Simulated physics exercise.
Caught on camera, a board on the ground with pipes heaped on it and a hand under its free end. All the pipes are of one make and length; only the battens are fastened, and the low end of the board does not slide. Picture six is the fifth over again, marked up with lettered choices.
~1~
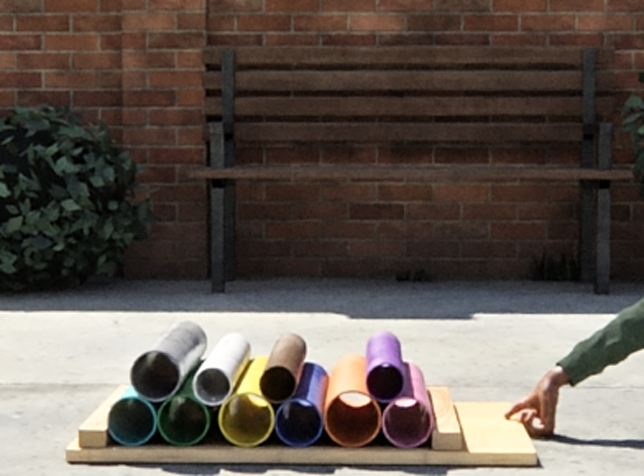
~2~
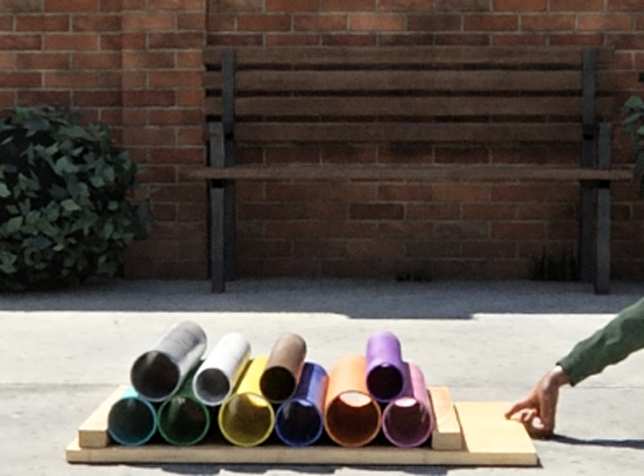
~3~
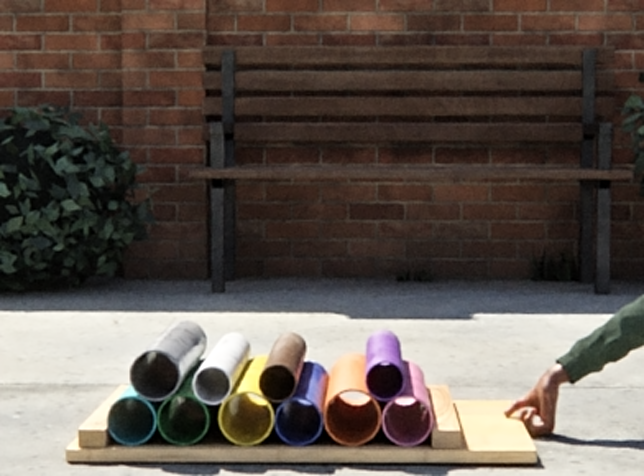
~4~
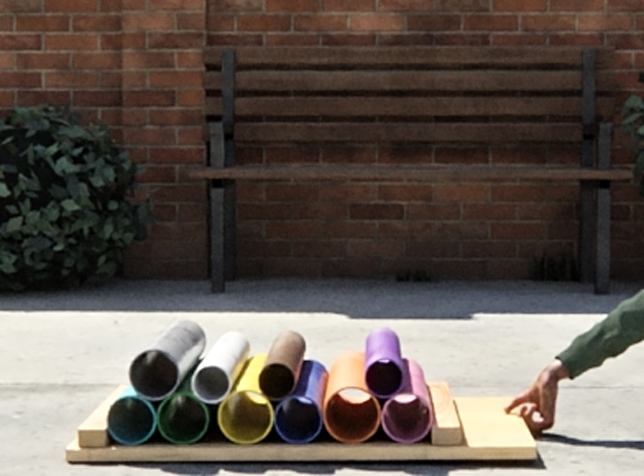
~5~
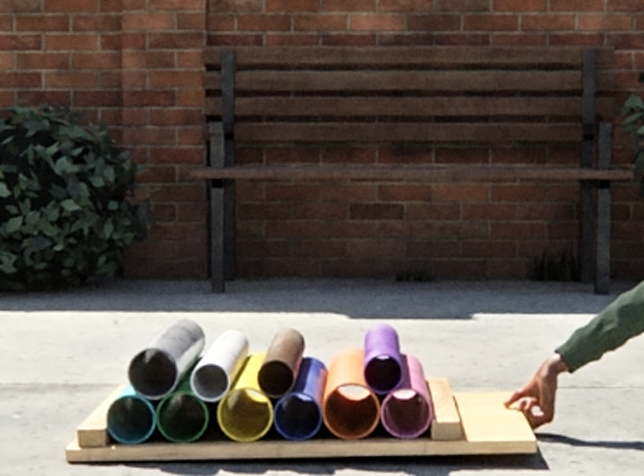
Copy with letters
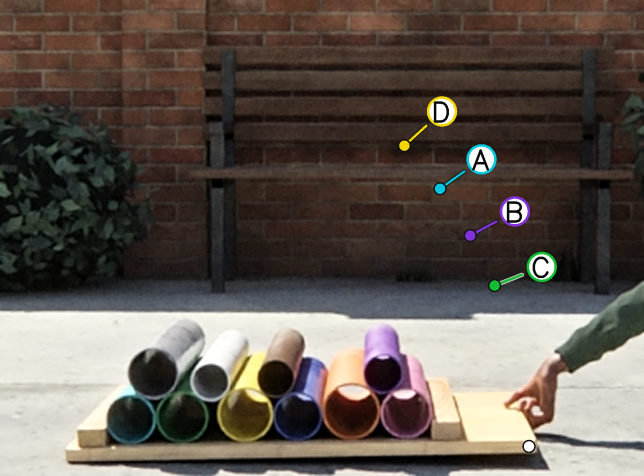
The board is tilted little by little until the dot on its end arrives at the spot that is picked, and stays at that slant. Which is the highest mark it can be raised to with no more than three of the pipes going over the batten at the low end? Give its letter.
It can be raised to A.
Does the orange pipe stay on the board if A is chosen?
Yes.
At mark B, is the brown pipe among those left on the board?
Yes.
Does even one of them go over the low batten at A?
Yes.
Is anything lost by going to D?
At D: Yes.
On the marked copy, A at (440, 188); B at (470, 236); C at (494, 286); D at (404, 146); the white dot at (529, 446).
Following A. Soon after the start, board at 20°.
Later, board at 36°.
In the end, board at 36°, two over the low batten (grey, white).
As for the rest, B one over the low batten (grey); C none over the low batten; D four over the low batten (brown, grey, purple, white).
